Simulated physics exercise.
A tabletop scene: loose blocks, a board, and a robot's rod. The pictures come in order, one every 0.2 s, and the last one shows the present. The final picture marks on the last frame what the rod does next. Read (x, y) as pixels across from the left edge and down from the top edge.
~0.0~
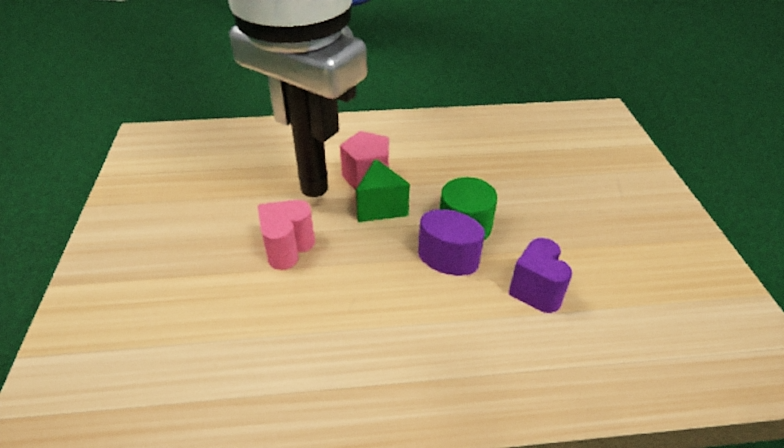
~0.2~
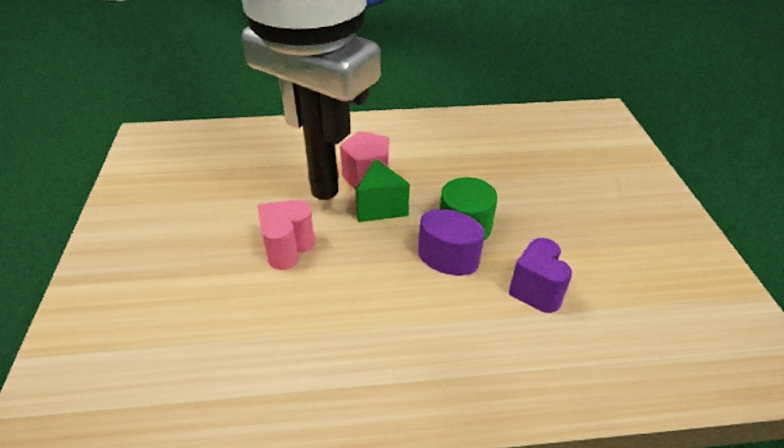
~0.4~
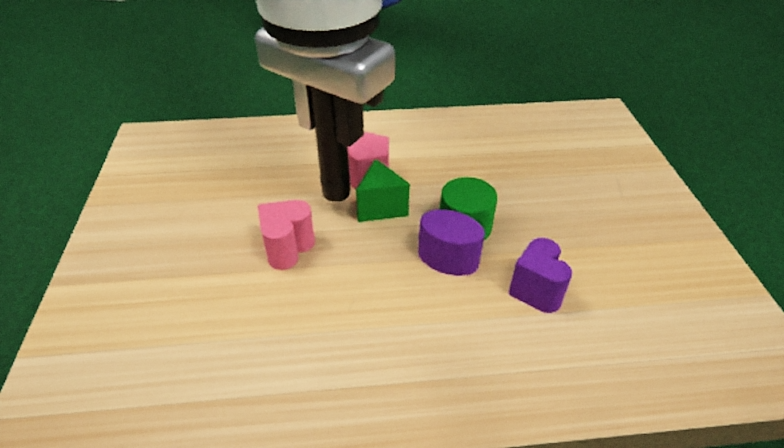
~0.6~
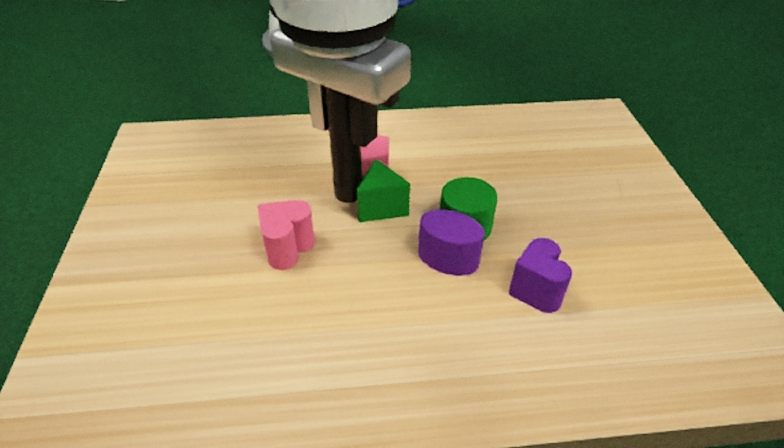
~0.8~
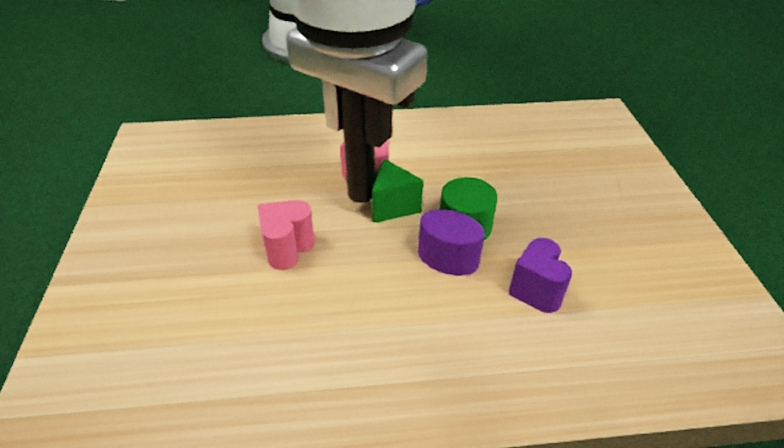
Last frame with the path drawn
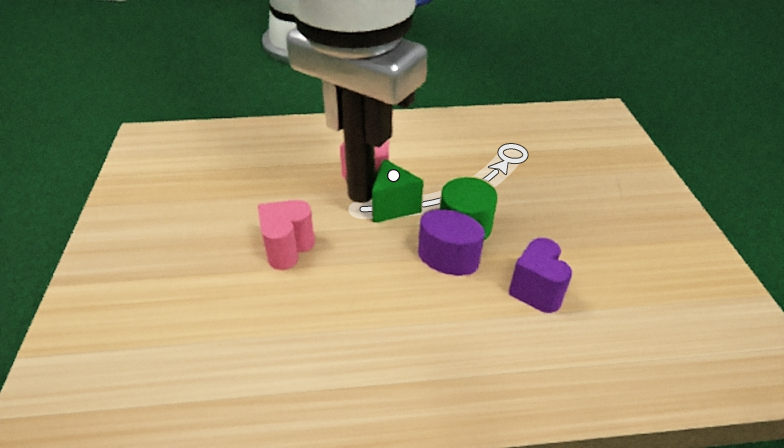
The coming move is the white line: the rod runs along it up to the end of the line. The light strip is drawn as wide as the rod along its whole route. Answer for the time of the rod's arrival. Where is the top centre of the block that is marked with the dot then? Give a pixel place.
Its top centre is at about (522, 156).
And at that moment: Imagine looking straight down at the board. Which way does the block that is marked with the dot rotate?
If we look at it from overhead, the block that is marked with the dot pivots clockwise.
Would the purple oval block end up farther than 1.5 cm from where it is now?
Final answer: No.
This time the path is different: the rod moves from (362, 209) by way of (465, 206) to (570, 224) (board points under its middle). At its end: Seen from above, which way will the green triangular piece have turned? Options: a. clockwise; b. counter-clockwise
b.
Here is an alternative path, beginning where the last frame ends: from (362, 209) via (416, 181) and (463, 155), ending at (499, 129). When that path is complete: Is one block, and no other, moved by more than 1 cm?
The answer is yes.
The drawn path runs from (362, 209) via (428, 204) and (481, 183), ending at (513, 153); the dot is on the green triangular piece.
On the path given first. One third of the way, rod (430, 189); green triangular piece (460, 167), turned 20° anticlockwise; green circular block (479, 196).
Two thirds of the way, rod (484, 169); green triangular piece (517, 157), turned 20° clockwise; green circular block (484, 196).
At the end, rod (516, 140); pink pentagon not moved; green triangular piece (522, 157), turned 30° clockwise; purple oval block not moved; green circular block (484, 196).
